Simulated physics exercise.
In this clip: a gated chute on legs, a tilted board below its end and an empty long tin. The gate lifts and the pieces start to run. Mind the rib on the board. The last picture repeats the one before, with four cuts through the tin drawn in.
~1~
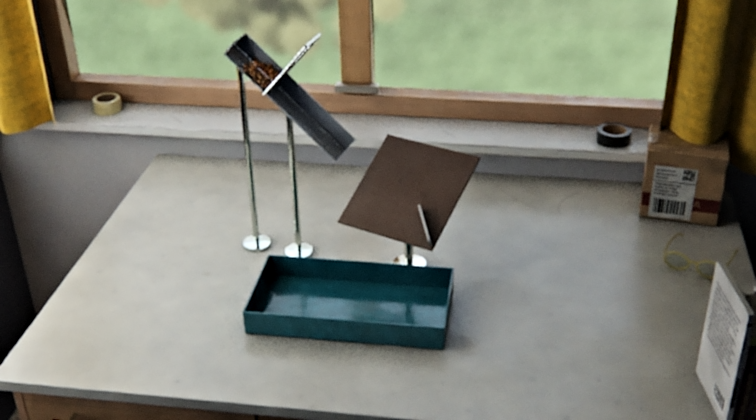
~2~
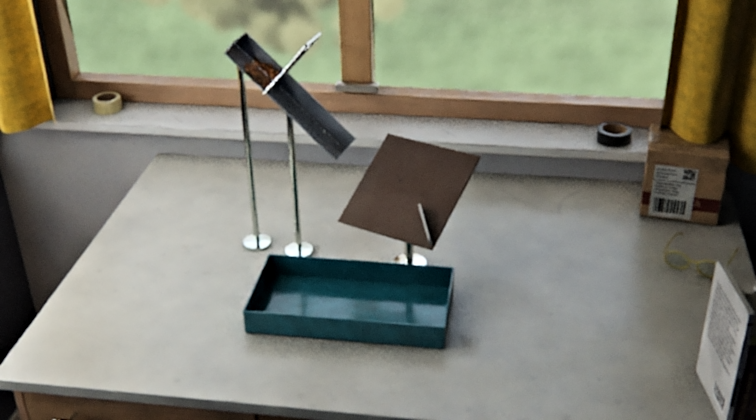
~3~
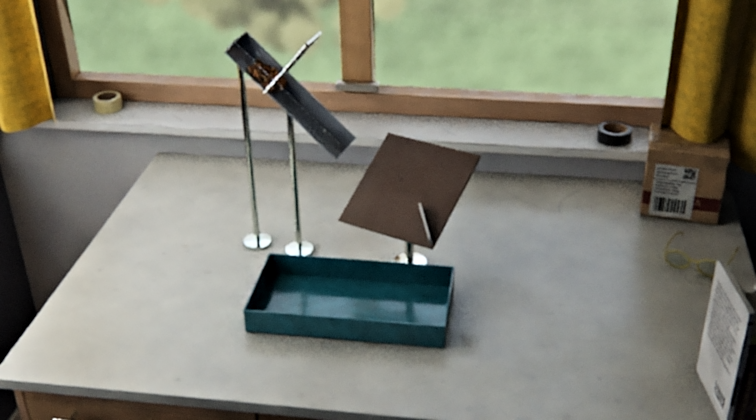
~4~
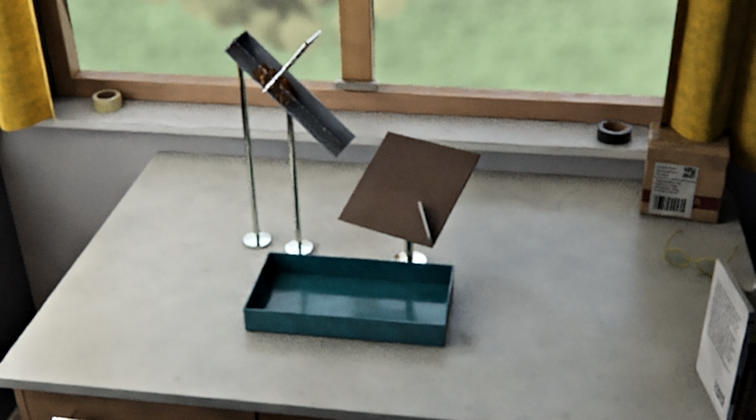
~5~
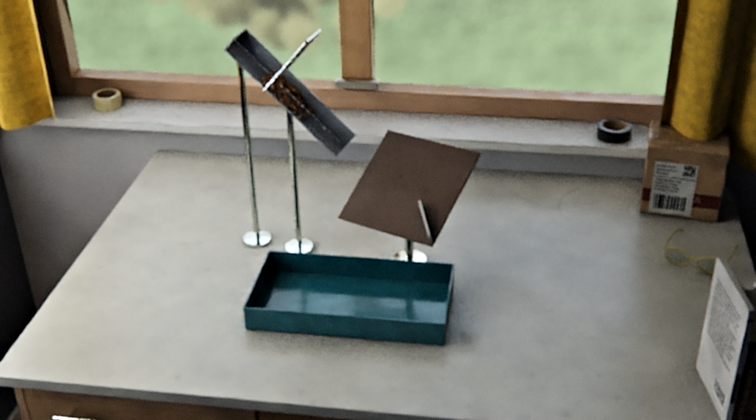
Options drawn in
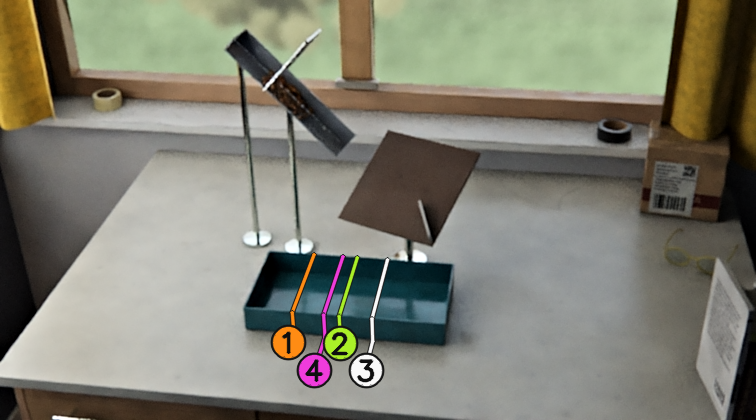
Small brown pieces slide slowly down a dark, sloping chute on thin metal legs, passing under a raised gate and spreading out toward the right, while the tilted brown board with its rib and the empty teal tin stay still.
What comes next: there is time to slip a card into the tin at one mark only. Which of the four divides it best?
The best line is 3.
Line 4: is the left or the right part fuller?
More lands on the right.
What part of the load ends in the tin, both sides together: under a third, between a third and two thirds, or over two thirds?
About that: Over two thirds.
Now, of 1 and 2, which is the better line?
It is 2.
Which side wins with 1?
More lands on the right.
On the marked copy, line 1 crosses the front rim at (292, 311); line 2 crosses the front rim at (339, 315); line 3 crosses the front rim at (372, 318); line 4 crosses the front rim at (323, 314).
With 1, of what is caught, none on the left of the divider, all on the right.
With 2, of what is caught, a small part on the left of the divider, most on the right.
With 3, of what is caught, about a third on the left of the divider, about two thirds on the right.
With 4, of what is caught, a small part on the left of the divider, nearly all on the right.
